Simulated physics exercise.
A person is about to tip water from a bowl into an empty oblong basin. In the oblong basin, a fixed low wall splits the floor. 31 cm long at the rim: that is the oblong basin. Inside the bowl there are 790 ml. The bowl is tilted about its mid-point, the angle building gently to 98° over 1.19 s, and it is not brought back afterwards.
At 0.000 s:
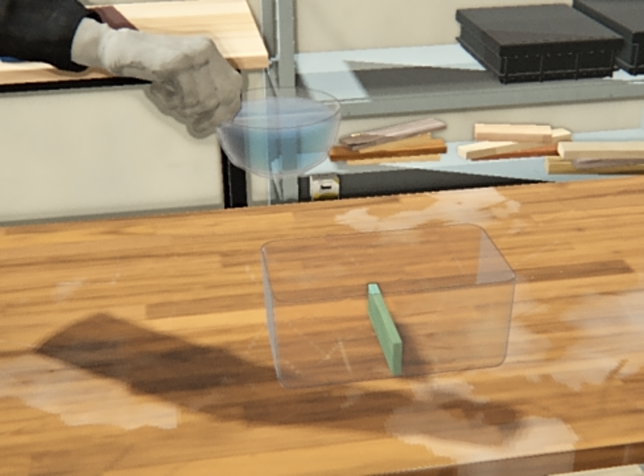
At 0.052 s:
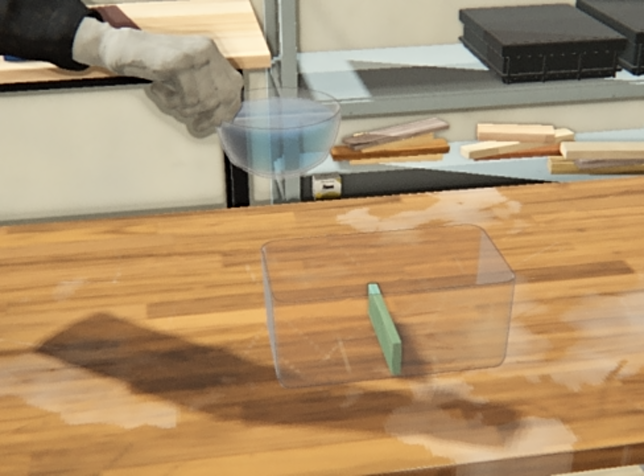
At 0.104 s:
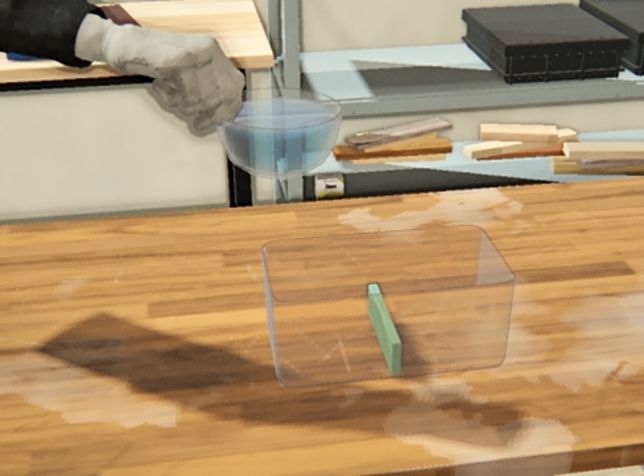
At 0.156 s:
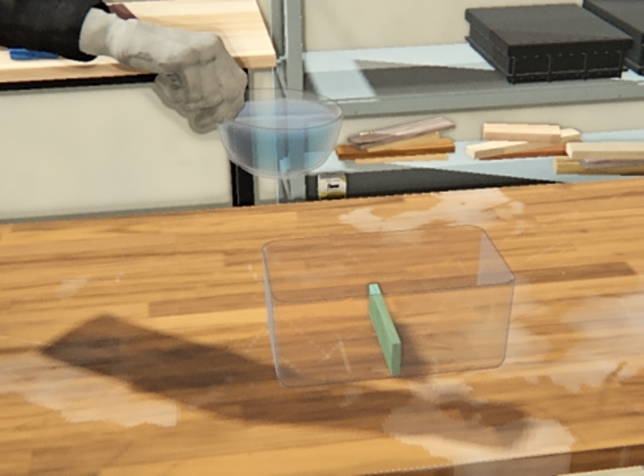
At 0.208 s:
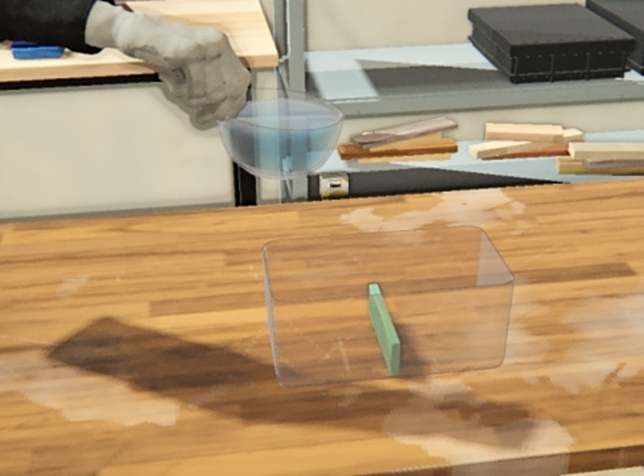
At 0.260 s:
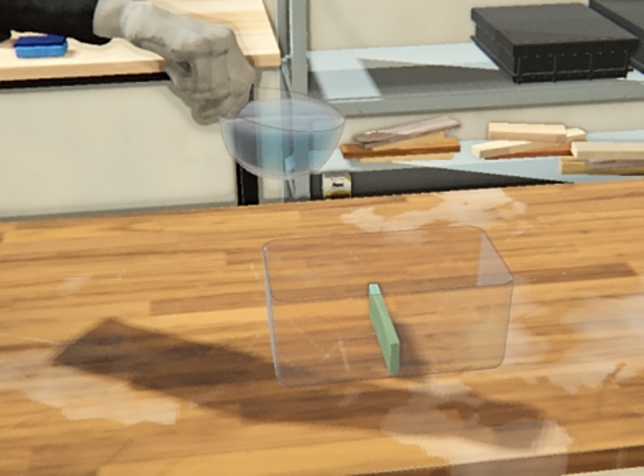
We see a gloved hand beside a clear bowl of bluish water above a wooden table, where an empty transparent basin has a green divider inside. The bowl starts level, then gradually leans slightly to the right.
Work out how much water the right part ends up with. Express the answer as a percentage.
I would put it at 74 per cent.
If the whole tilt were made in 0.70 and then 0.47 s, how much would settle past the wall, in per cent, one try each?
Try 1: 65 %; try 2: 50 %.
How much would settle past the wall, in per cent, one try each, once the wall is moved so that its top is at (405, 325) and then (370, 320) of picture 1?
It comes to 50 per cent, and then 85 per cent.
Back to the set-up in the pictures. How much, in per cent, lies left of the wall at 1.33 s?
About 24 percent.
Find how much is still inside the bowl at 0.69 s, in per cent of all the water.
52 %.
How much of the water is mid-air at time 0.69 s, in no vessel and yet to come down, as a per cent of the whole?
Around 36 percent.
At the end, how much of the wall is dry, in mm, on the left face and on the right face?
I'd say some 42 mm on the left and some 24 mm on the right.
By 0.69 s the tilt is 61° and 51 per cent is still to pour, 2 is left of the wall and 11 right of it.
By 1.00 s the tilt is 92° and 6 per cent is still to pour, 10 is left of the wall and 70 right of it.
By 1.33 s the tilt is 98° and 0 per cent is still to pour, 25 is left of the wall and 74 right of it.
By 1.69 s the tilt is 98° and 0 per cent is still to pour, 25 is left of the wall and 74 right of it.
At rest 25 per cent lies left of the wall, 74 right of it and 1 outside.
